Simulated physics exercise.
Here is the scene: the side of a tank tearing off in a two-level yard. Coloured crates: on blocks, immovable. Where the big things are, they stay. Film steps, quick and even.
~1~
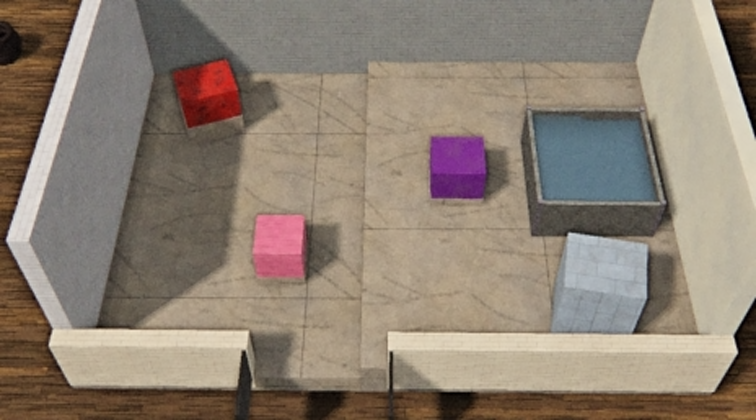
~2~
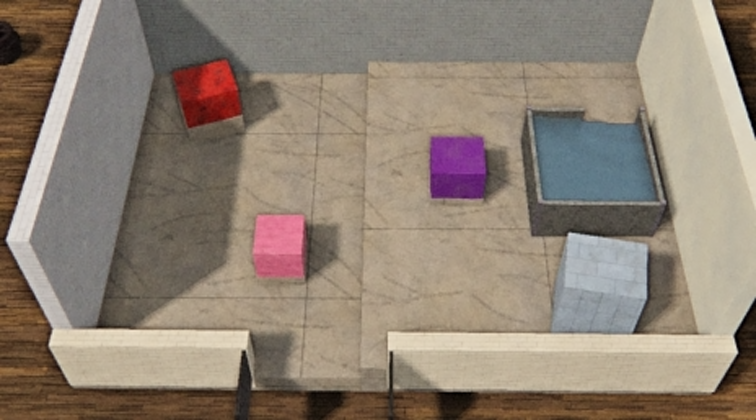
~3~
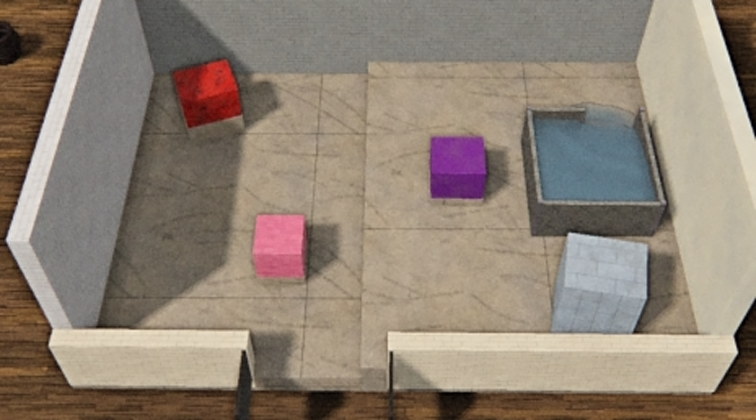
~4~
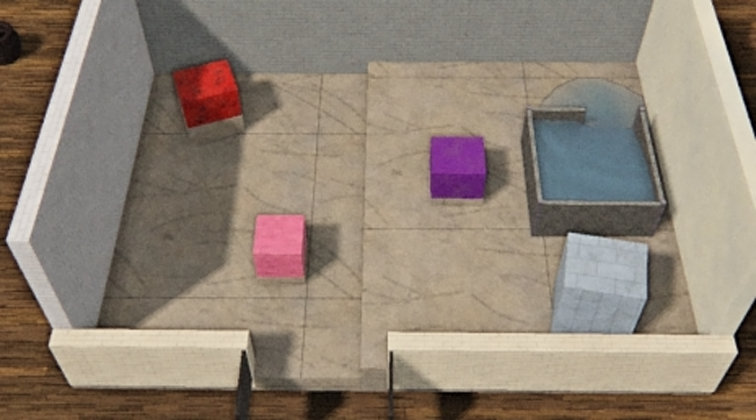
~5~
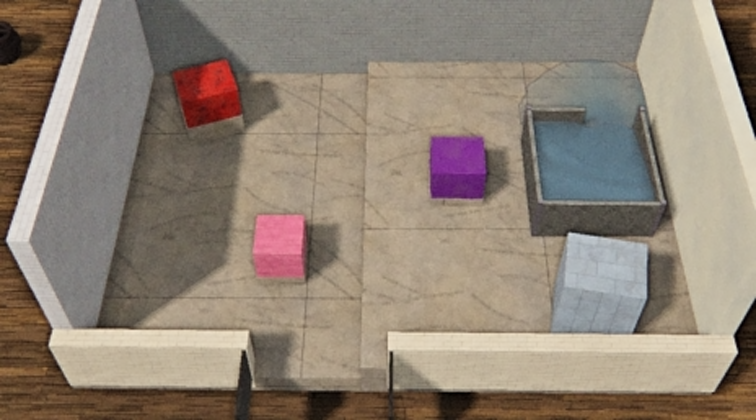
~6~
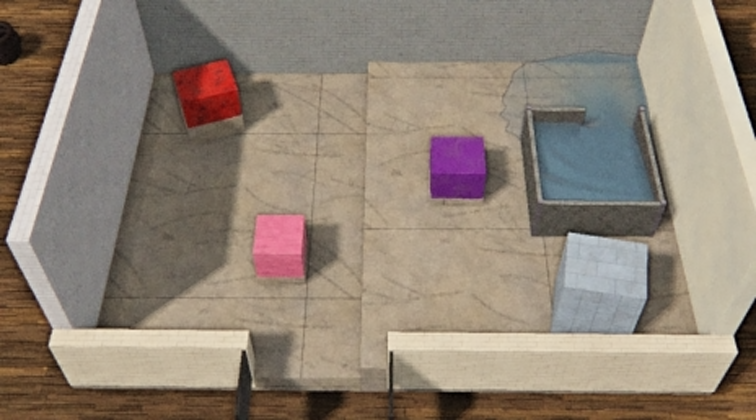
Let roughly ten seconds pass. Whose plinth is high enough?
In the end the red crate will not be touched, the purple crate will not be touched, the pink crate will not be touched.
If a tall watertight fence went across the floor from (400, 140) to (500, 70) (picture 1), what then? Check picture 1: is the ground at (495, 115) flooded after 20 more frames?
There: Flooded.
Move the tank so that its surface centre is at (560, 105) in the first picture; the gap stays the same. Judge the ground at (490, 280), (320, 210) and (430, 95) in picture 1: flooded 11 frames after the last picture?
In that order: Dry, clear, flooded.
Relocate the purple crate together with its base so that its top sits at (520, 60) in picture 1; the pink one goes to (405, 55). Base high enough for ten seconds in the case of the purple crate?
Purple crate: Reached.
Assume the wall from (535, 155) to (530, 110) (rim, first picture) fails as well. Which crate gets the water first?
My pick is the one in purple.
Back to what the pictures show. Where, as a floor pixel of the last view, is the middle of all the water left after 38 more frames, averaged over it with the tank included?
The water's middle lies around (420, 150).
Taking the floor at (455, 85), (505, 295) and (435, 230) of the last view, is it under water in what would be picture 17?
Point one sodden, point two left clear, point three left clear.
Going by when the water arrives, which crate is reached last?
Should be the one in pink.
A moment on, water covers 10 % of the floor; the red crate not reached, the purple crate not reached, the pink crate not reached.
Next, water covers 15 % of the floor; the red crate not reached, the purple crate not reached, the pink crate not reached.
Then, water covers 45 % of the floor; the red crate water round its plinth, the purple crate water round its plinth, the pink crate not reached.
Later, water covers 65 % of the floor; the red crate water round its plinth, the purple crate water round its plinth, the pink crate water round its plinth.
In the end, water covers 80 % of the floor; the red crate stayed above the water, the purple crate stayed above the water, the pink crate stayed above the water.
